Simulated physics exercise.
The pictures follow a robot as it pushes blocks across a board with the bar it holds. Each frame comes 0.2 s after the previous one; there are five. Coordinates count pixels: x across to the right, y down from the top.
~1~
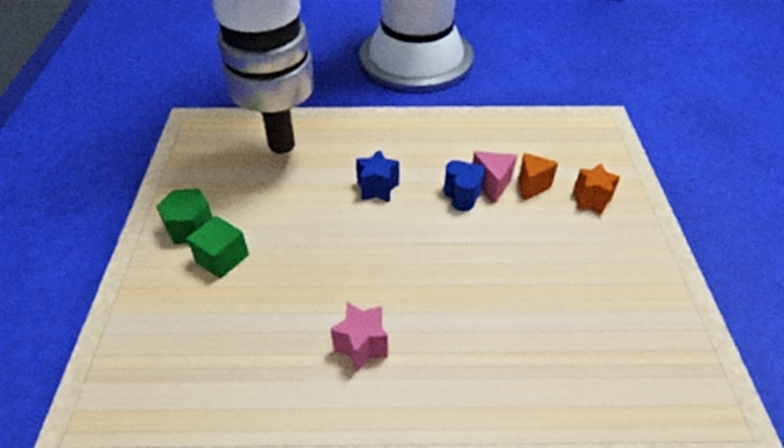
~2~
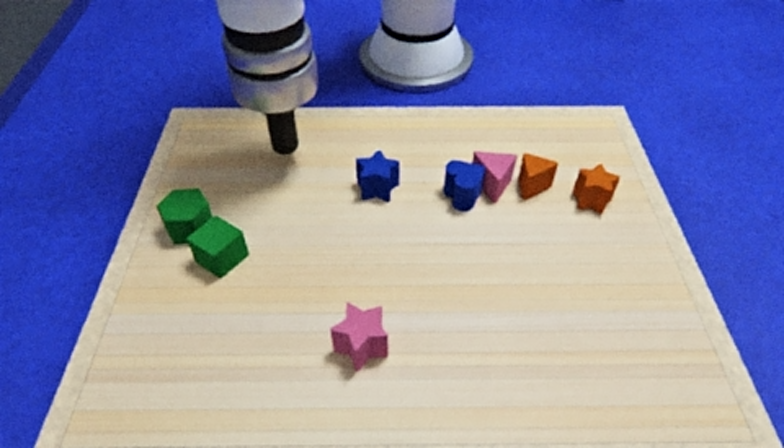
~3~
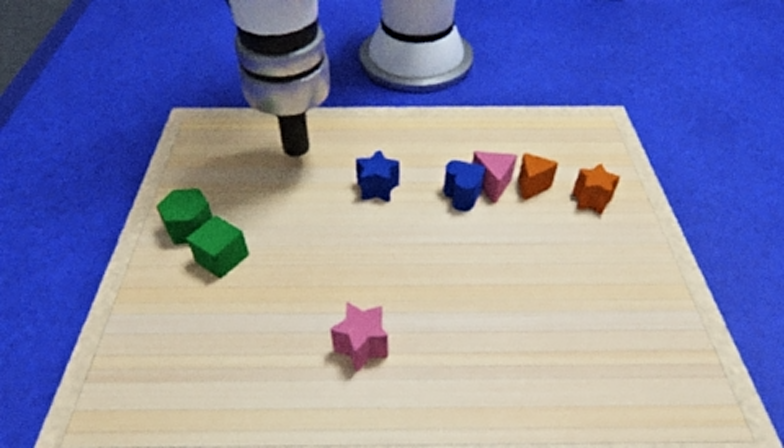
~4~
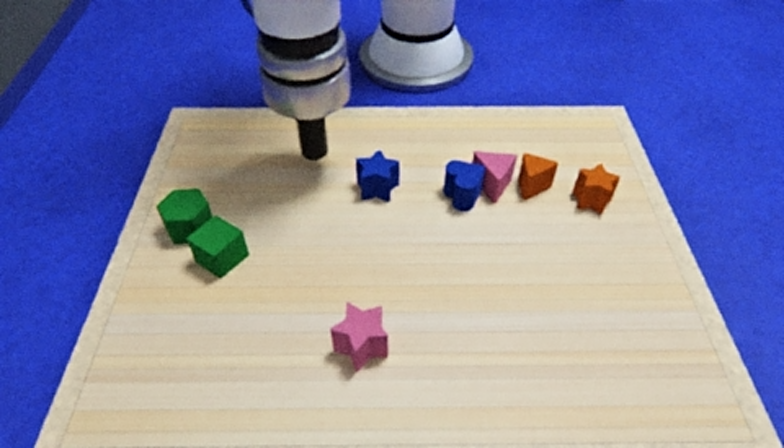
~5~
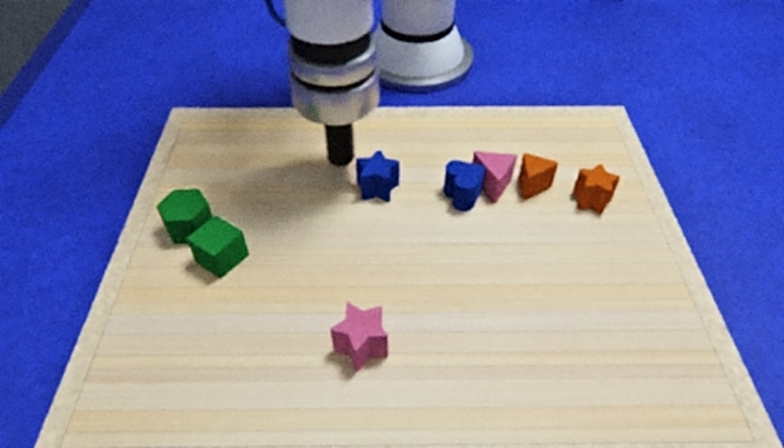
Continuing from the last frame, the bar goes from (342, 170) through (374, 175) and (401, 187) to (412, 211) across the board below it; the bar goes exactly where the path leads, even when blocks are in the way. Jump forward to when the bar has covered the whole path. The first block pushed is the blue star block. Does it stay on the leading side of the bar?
I believe the blue star block keeps its place ahead of the bar.
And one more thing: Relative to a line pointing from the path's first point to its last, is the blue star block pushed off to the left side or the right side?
Shifted right.
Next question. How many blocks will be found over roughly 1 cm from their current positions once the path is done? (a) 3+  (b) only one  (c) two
Option b.
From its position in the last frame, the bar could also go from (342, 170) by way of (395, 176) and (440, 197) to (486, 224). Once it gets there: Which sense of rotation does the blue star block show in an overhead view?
Clockwise, looking down.
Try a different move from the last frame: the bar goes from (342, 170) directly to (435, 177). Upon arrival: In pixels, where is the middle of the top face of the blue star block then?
It will end up at (396, 172).
On the path given first. One third of the way, bar (376, 163); blue star block (387, 170).
Two thirds of the way, bar (402, 176); blue star block (403, 185), turned 30° clockwise.
At the end, bar (413, 199); blue star block (411, 209), turned 35° clockwise; blue heart-shaped block unmoved.
